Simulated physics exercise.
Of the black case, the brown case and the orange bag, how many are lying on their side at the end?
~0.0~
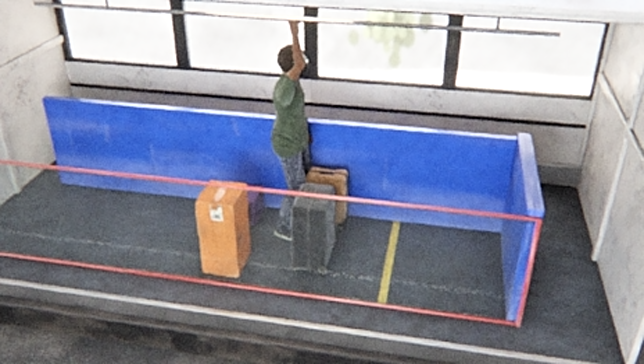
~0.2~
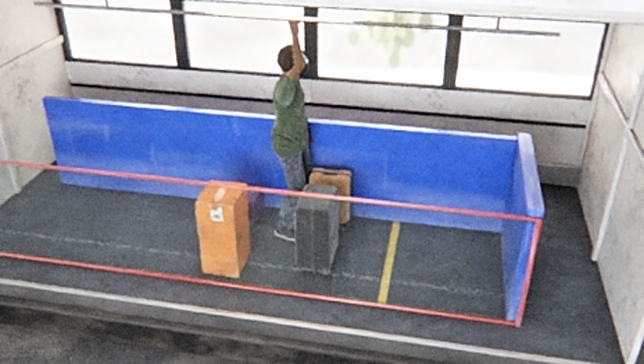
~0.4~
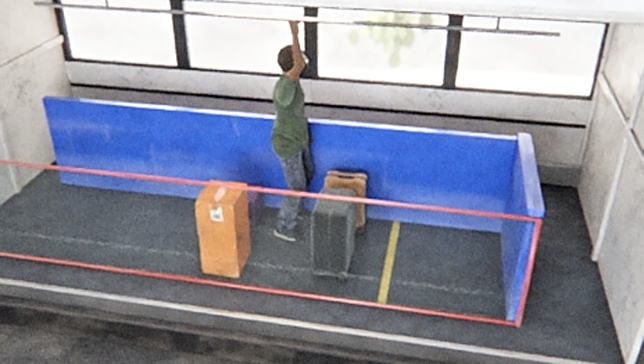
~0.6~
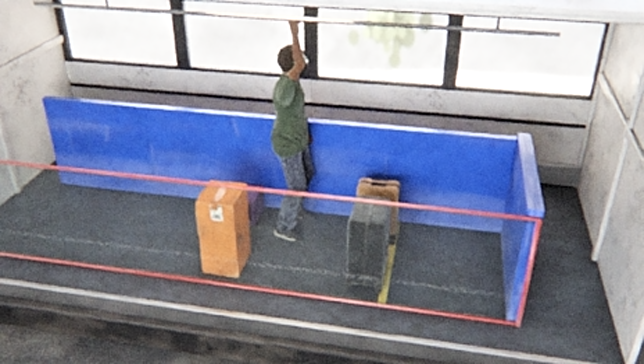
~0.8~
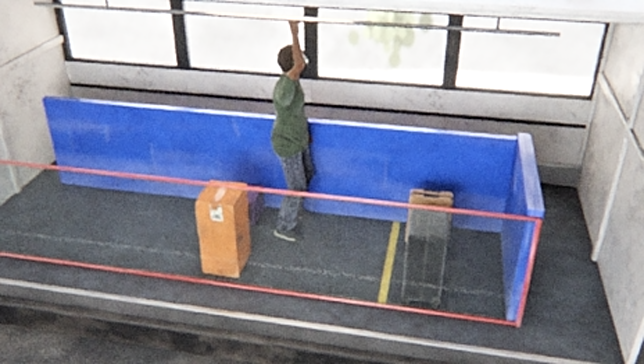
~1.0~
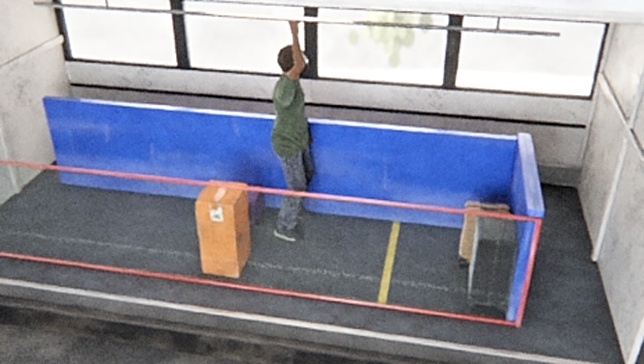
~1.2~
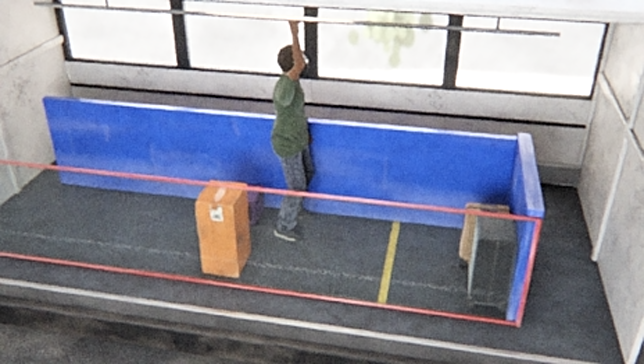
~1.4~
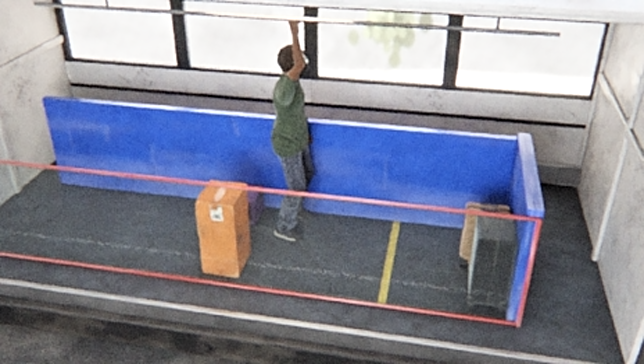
None of them are lying on their side, as the black case, the brown case and the orange bag all still stand upright at the end.
